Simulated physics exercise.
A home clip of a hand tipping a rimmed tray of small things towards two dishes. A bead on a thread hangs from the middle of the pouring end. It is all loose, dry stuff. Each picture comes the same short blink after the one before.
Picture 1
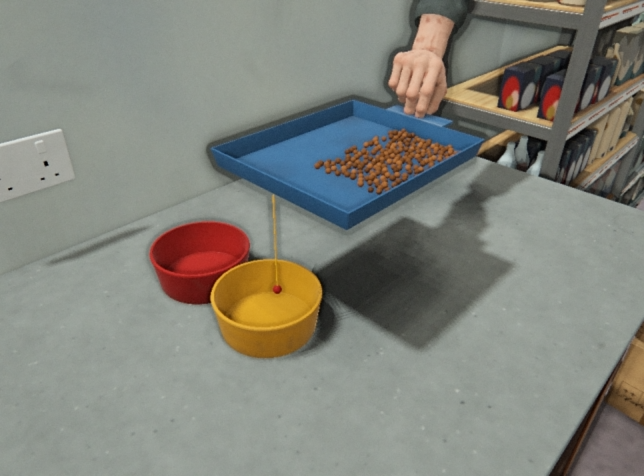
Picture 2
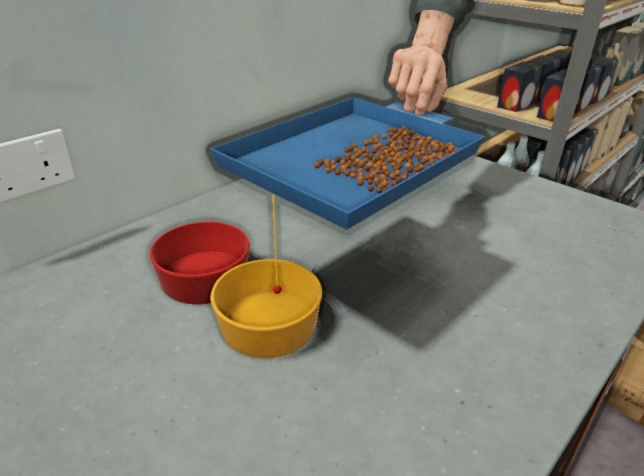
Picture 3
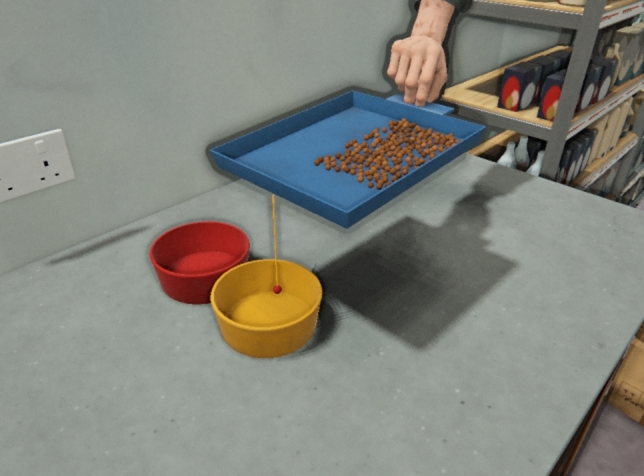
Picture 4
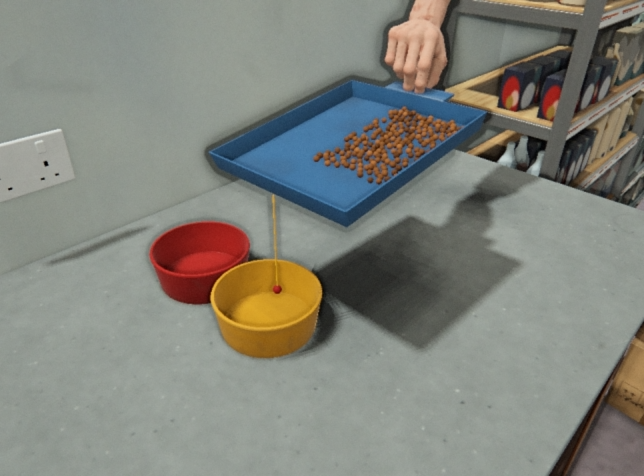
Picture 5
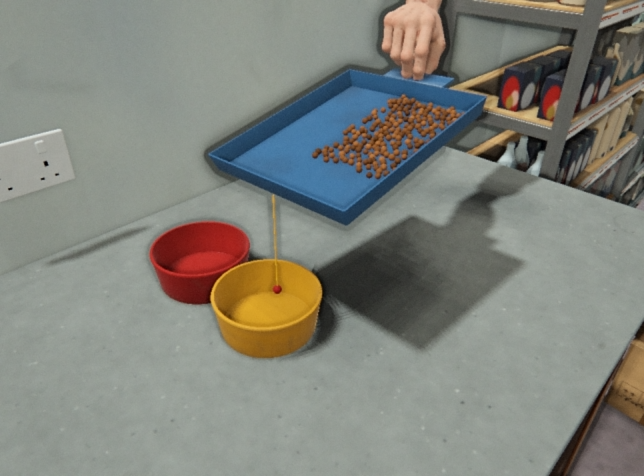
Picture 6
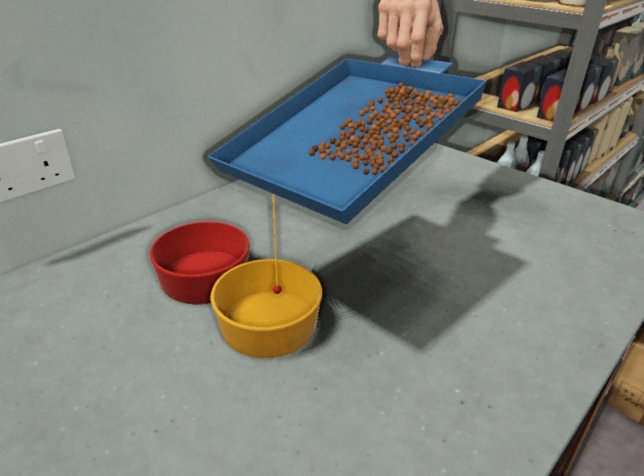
To begin with, a hand holds a blue tray of small brown cereal balls almost level above a red dish and a yellow dish on a grey surface. The hand then slowly raises the tray's far side, tilting it gradually toward its left corner, while the dishes stay still.
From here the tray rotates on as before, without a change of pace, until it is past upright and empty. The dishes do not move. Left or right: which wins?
The right dish gets more.
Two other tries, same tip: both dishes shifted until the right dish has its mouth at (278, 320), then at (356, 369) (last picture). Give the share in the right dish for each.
The first gives 40 %, the second 0 %.
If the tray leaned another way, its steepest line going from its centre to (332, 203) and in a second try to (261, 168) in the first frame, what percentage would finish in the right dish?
Near 0 % and 50 %.
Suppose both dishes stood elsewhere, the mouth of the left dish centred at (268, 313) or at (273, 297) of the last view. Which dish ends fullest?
One: The dish on the left. Two: The left-hand dish.
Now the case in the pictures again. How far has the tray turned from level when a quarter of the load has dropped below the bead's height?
At about 105°.
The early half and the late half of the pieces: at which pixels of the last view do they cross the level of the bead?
Early half (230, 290), late half (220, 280).
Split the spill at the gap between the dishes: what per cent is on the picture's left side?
Roughly 80 in a hundred.
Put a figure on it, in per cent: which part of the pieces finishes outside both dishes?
Close to 40 per cent.
Soon after the last picture, tray tipped steeply; nearly all on the tray; a stray few outside both; a small part in the air.
A little later, tray tipped past a quarter turn; about two thirds on the tray; a small part in the right dish; a stray few in the left dish; a small part outside both; about a quarter in the air.
Later still, tray tipped past a quarter turn; about half in the right dish; a small part in the left dish; about a third outside both.
At rest, tray tipped past a quarter turn; about half in the right dish; a small part in the left dish; about a third outside both.
